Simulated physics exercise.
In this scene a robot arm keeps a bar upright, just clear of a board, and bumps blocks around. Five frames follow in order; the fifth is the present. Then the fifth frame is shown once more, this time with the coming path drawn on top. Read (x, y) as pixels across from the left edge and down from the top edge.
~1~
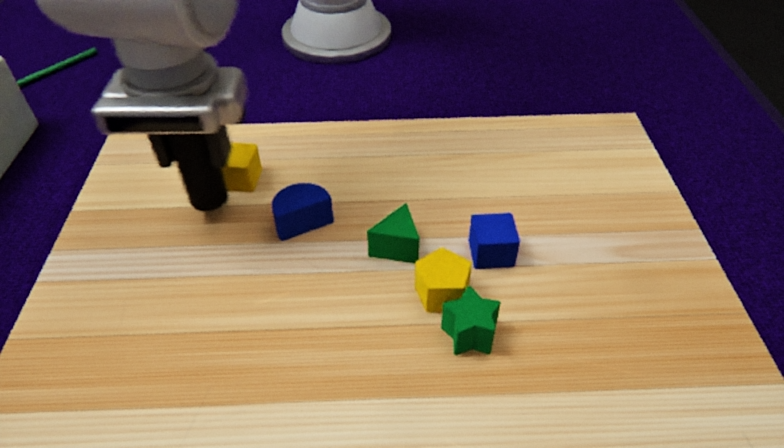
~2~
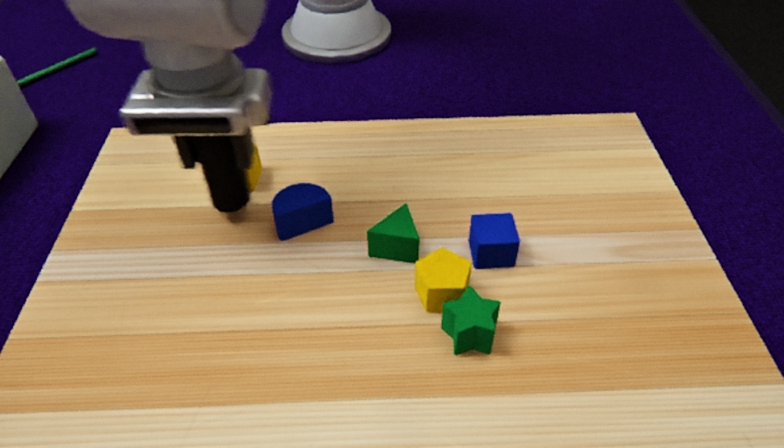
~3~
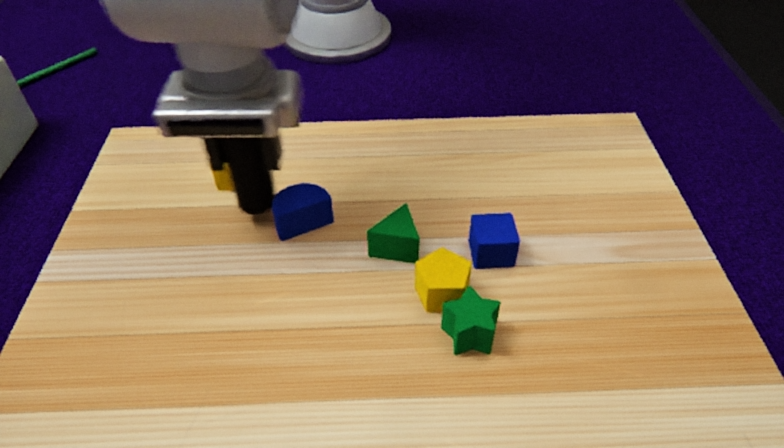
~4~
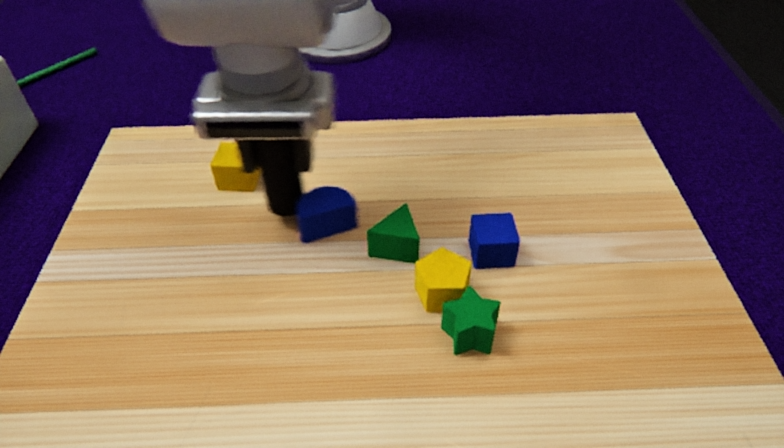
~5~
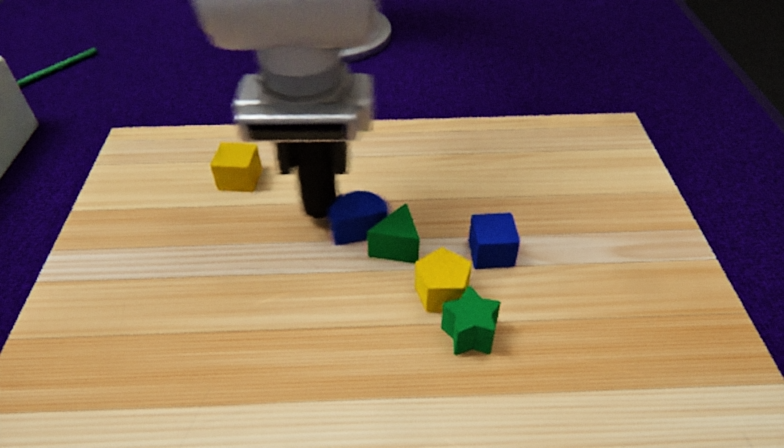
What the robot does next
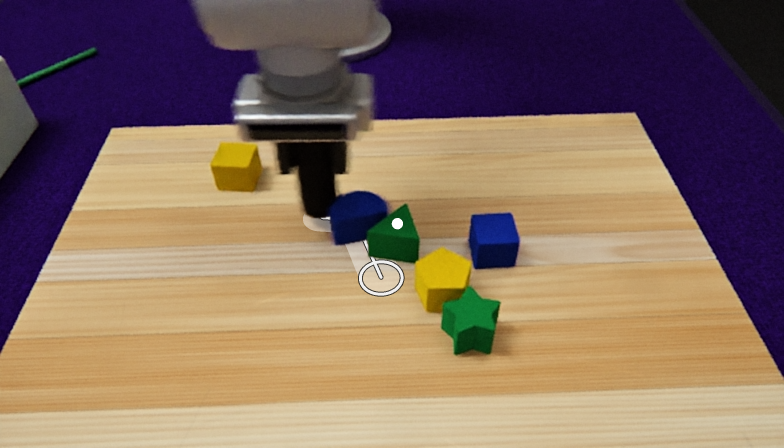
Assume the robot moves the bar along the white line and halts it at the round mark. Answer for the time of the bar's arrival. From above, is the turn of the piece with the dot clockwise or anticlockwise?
The answer is counter-clockwise.
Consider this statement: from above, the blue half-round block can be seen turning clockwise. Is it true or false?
It is false.
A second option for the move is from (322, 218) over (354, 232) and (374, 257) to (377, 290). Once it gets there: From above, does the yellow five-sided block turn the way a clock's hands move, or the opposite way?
Direction: Clockwise.
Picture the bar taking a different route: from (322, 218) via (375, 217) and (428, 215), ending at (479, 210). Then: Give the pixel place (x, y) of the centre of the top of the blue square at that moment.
If I read the scene right, the answer is (518, 237).
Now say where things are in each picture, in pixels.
The first frame shows tip of the bar at (209, 198), middles of tops, blue half-round block at (298, 197), green three-sided block at (397, 224), yellow five-sided block at (444, 269), green star at (473, 310).
The second frame shows bar at (232, 200), nothing pushed.
The third frame shows bar at (257, 202), nothing pushed.
The fourth frame shows bar at (287, 203), blue half-round block at (324, 200).
The fifth frame shows bar at (320, 206), blue half-round block at (358, 205), green three-sided block at (397, 224), yellow five-sided block at (444, 269), green star at (473, 310).
The line goes from (322, 218) via (355, 225) and (369, 250), ending at (381, 278); the dot is on the green three-sided block.
What follows on the original path. One third of the way, bar at (355, 214); blue half-round block at (395, 210); green three-sided block at (413, 230), turned 20° clockwise.
Two thirds of the way, bar at (368, 238); blue half-round block at (412, 224), turned 45° anticlockwise; green three-sided block at (439, 238), turned 15° anticlockwise; yellow five-sided block at (453, 272), turned 25° clockwise.
At the end, bar at (381, 266); blue half-round block at (418, 230), turned 60° anticlockwise; green three-sided block at (449, 239), turned 30° anticlockwise; yellow five-sided block at (454, 273), turned 25° clockwise; green star unmoved.
